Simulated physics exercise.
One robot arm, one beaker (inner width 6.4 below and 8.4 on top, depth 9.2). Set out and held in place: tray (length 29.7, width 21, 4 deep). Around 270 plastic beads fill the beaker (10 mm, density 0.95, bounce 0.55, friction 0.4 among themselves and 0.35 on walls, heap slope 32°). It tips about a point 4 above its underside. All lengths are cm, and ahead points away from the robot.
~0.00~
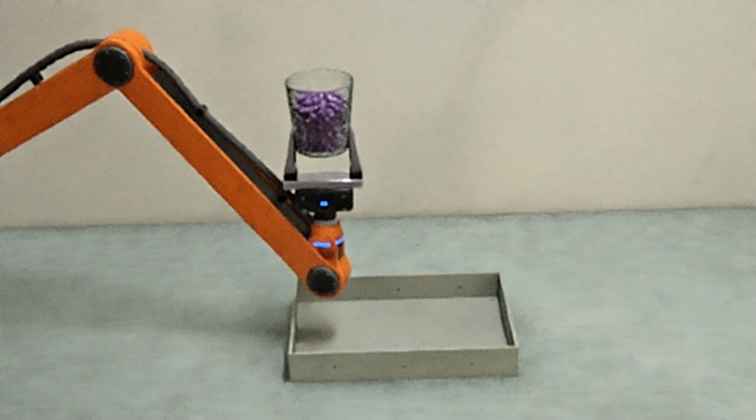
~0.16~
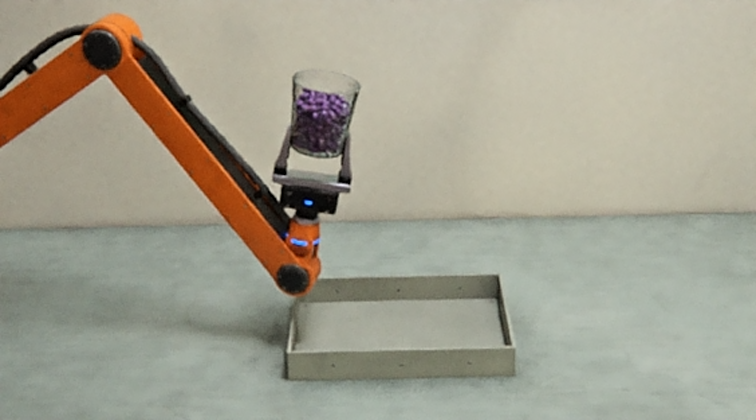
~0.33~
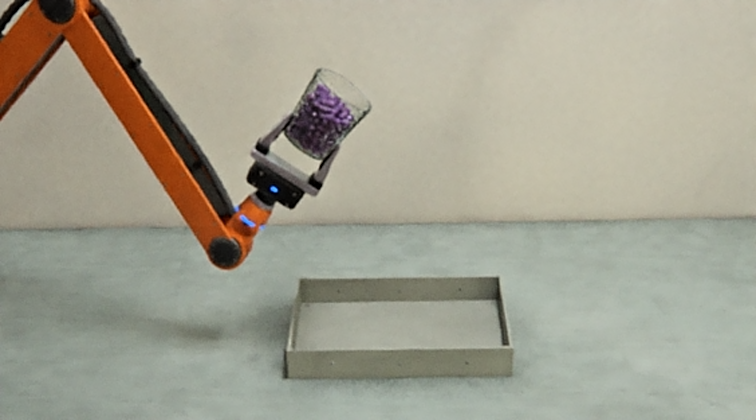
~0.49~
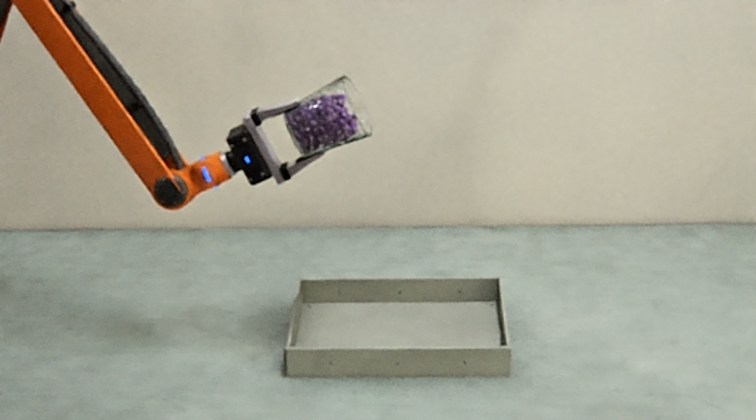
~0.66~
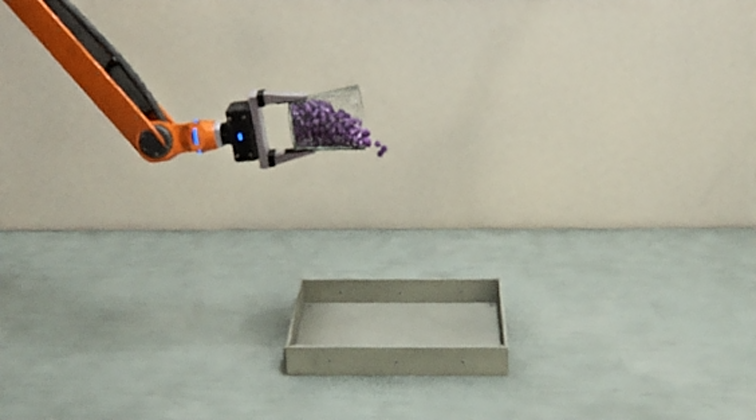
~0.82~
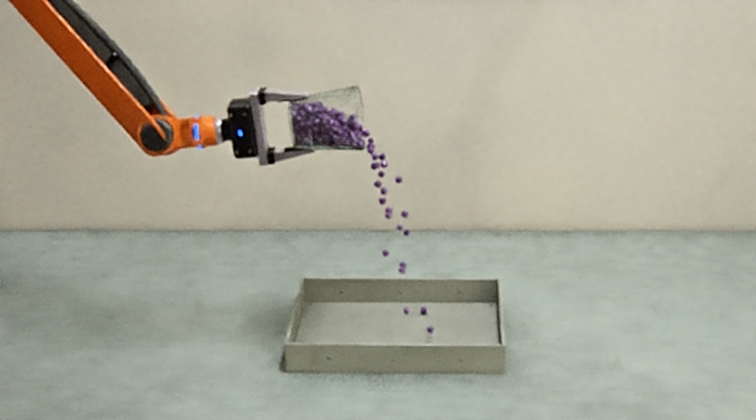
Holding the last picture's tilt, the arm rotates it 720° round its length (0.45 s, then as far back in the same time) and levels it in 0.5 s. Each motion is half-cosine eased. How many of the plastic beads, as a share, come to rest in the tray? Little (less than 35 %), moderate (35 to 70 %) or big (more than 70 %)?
Share in the tray: Moderate (35 to 70 %).
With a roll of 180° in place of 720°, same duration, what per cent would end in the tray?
It would be near 55 per cent.
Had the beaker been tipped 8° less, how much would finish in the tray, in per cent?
It would be near 30 per cent.
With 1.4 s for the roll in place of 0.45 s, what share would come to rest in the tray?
Then about 90 per cent.
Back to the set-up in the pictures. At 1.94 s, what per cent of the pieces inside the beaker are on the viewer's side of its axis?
Some 55 per cent.
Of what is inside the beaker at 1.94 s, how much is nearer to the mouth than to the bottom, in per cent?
About 45 per cent.
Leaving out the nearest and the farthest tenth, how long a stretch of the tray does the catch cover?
Roughly 18 cm.
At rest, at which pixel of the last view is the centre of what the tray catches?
Near (460, 333).
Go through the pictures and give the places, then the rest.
In the first frame, the beaker middle at (321, 116), upright; upper third of the load around (320, 107), from x 295 to 345, top at y 95; 268 in the beaker.
In the second frame, the beaker middle at (321, 116), tipped 10°; upper third of the load around (319, 108), from x 295 to 345, top at y 90.
In the third frame, the beaker middle at (324, 118), tipped 37°; upper third of the load around (319, 108), from x 290 to 350, top at y 90.
In the fourth frame, the beaker middle at (325, 120), tipped 66°; upper third of the load around (319, 110), from x 290 to 355, top at y 100.
In the fifth frame, the beaker middle at (326, 122), tipped 83°; upper third of the load around (314, 114), from x 295 to 385, top at y 100; 265 in the beaker, 3 in flight or on a rim.
In the sixth frame, the beaker middle at (326, 121), tipped 85°; upper third of the load around (314, 116), from x 295 to 430, top at y 105; 246 in the beaker, 3 in the tray, 19 in flight or on a rim.
After 1.38 s, tipped 85°, highest piece 34 above the table; 128 in the beaker, 81 in the tray, 7 on the table or floor, 52 in flight or on a rim.
After 1.94 s, tipped 50°, highest piece 34 above the table; 141 in the tray, 56 in the beaker, 47 on the table or floor, 24 in flight or on a rim.
After 2.42 s, upright, highest piece 33 above the table; 151 in the tray, 61 on the table or floor, 56 in the beaker.
After 3.12 s, upright, highest piece 33 above the table; 151 in the tray, 61 on the table or floor, 56 in the beaker.
In the end, 151 in the tray, 61 on the table or floor, 56 in the beaker. That is 56 % in the tray.
